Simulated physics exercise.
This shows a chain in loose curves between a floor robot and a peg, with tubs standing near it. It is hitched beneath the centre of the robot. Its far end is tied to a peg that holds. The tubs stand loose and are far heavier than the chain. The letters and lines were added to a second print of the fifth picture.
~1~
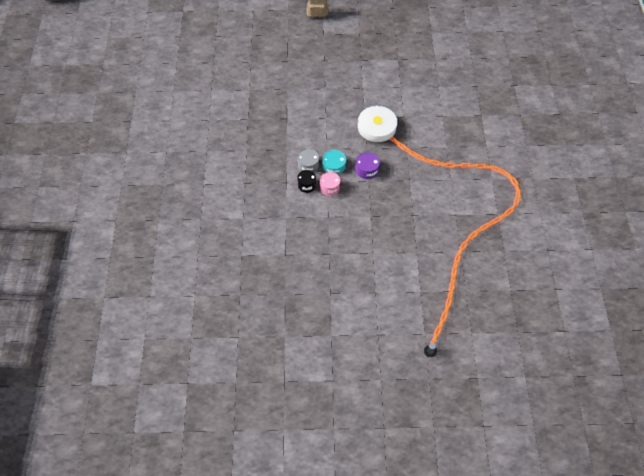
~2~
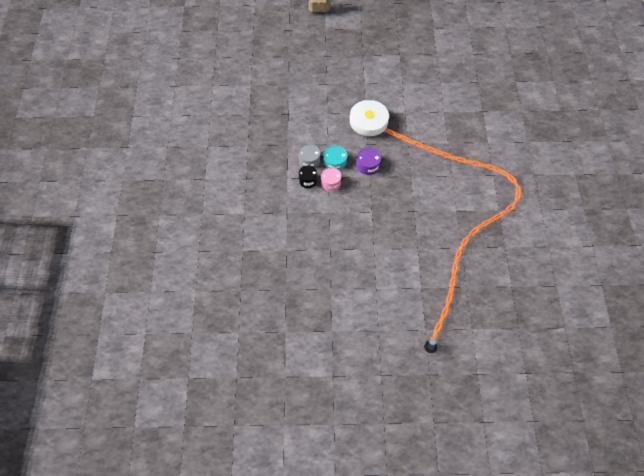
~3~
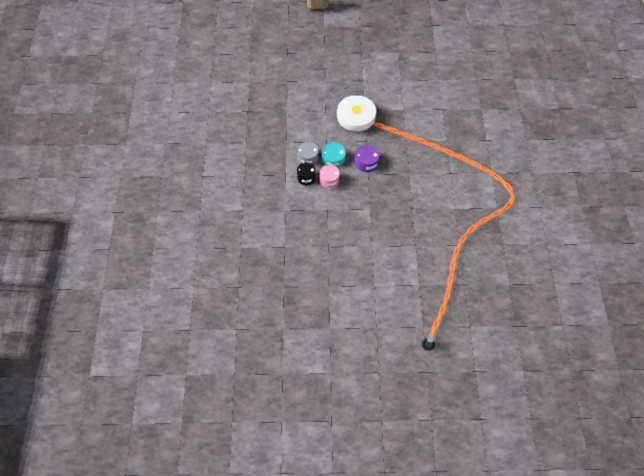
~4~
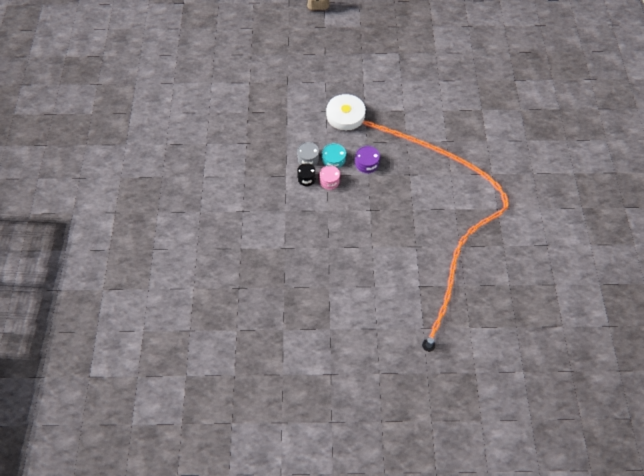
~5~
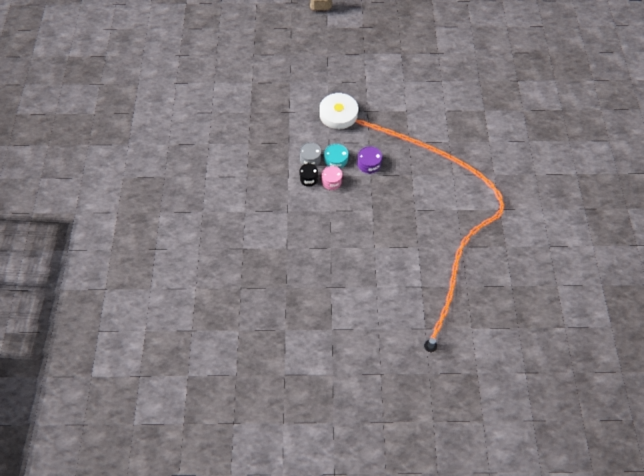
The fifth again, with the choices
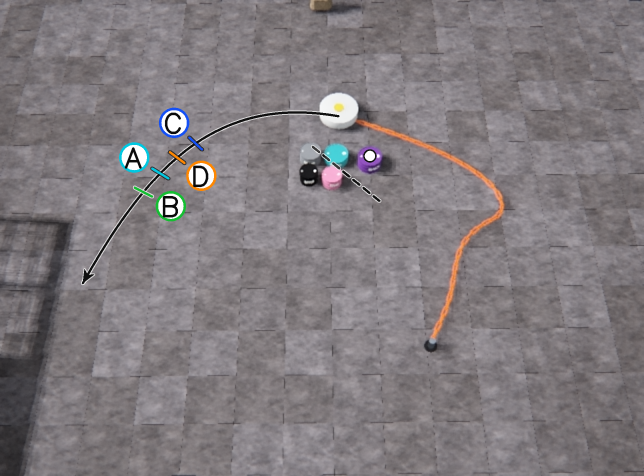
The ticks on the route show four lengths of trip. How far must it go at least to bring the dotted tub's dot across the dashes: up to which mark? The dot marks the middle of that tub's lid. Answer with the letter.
At D, and not before.
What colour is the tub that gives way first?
Purple.
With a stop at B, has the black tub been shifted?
Yes.
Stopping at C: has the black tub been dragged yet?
No.
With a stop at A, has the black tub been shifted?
Yes.
On the marked copy, A at (160, 173); B at (143, 192); C at (196, 144); D at (177, 158); the dashed line at (345, 173); the route from (339, 116) via (186, 151) to (83, 283); the white dot at (370, 156).
Following D. Soon after the start, robot (278, 109); purple tub (370, 160).
Later, robot (219, 125); purple tub (365, 163).
In the end, robot (176, 153); turquoise tub (321, 172); grey tub (300, 164); black tub (303, 180); pink tub (319, 189); purple tub (340, 184); the dot on the purple tub is over the dashed line.
As for the rest, A does it too, but is farther than needed; B does it too, but is farther than needed; C leaves the dotted tub short, at (349, 173).
